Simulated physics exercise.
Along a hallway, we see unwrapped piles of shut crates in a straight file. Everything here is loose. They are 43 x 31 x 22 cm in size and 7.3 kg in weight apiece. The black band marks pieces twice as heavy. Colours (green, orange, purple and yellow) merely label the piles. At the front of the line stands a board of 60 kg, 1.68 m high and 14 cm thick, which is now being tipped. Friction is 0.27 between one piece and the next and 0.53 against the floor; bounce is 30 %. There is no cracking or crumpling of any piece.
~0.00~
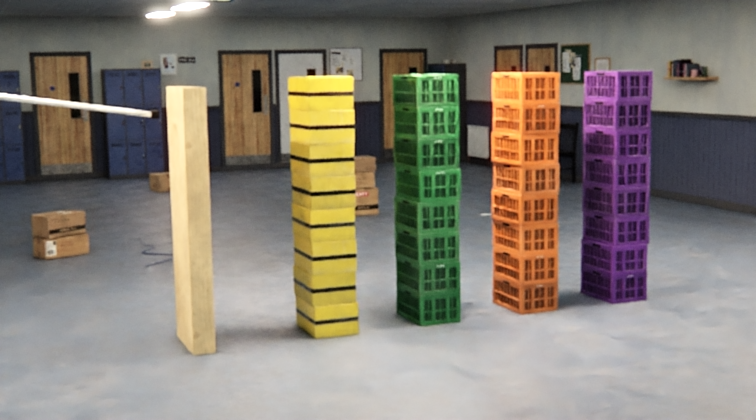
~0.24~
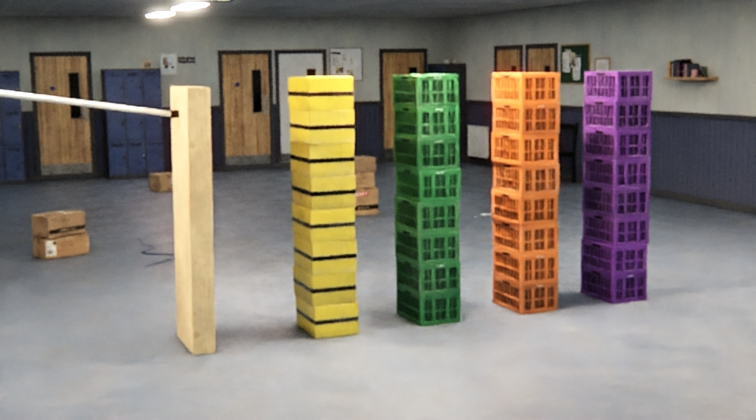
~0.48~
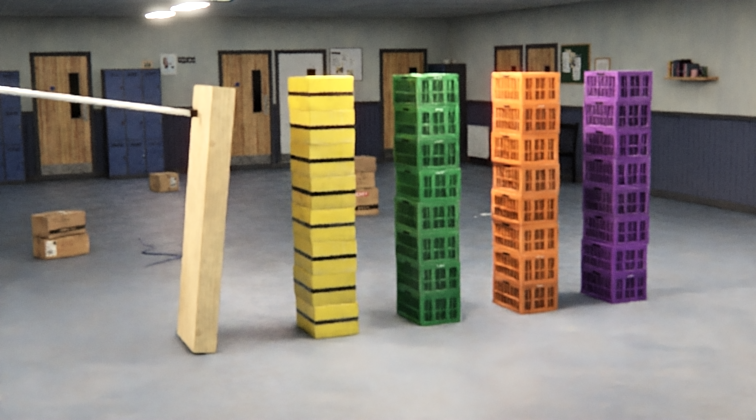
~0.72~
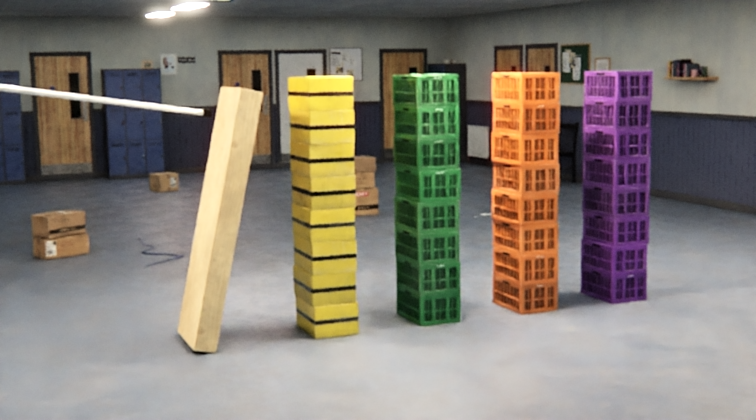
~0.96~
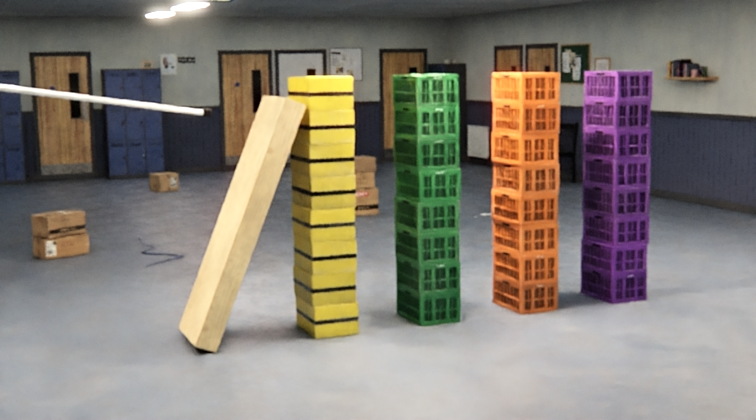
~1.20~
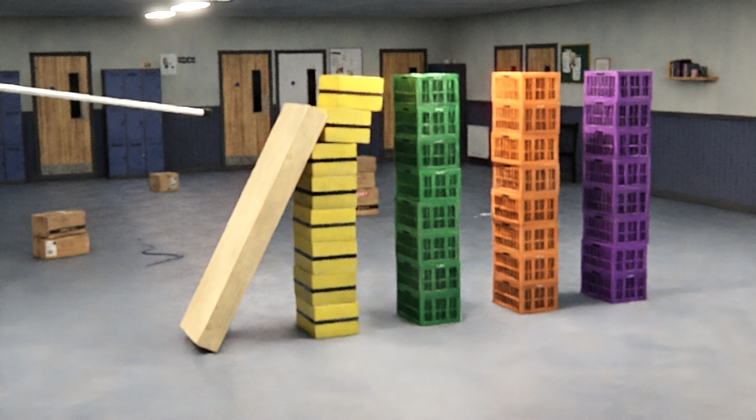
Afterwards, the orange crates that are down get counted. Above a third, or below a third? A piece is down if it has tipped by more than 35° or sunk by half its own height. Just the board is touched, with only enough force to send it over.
Above.
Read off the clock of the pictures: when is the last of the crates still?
At around 5.0 s.
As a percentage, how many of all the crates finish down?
Around 90 per cent, I'd say.
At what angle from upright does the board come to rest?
70°, roughly.
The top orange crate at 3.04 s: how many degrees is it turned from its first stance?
My estimate is close to 20°.
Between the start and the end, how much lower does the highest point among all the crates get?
The top ends up some 95 cm lower.
After 2.30 s, board 56° from upright; none of the 8 orange crates down (6 of 32 in all colours); top orange crate shifted 21 cm; top green crate leaning 13°.
After 3.04 s, board 67° from upright; 7 of the 8 orange crates down (20 of 32 in all colours); top orange crate leaning 20°, 17 cm lower; top purple crate leaning 14°.
After 3.70 s, board 68° from upright; 7 of the 8 orange crates down (28 of 32 in all colours); top orange crate leaning 62°, 87 cm lower; top purple crate on its side.
At rest (5.0 s), board 69° from upright; 7 of the 8 orange crates down (28 of 32 in all colours); top orange crate upside down; top purple crate upside down. That is 88 per cent.
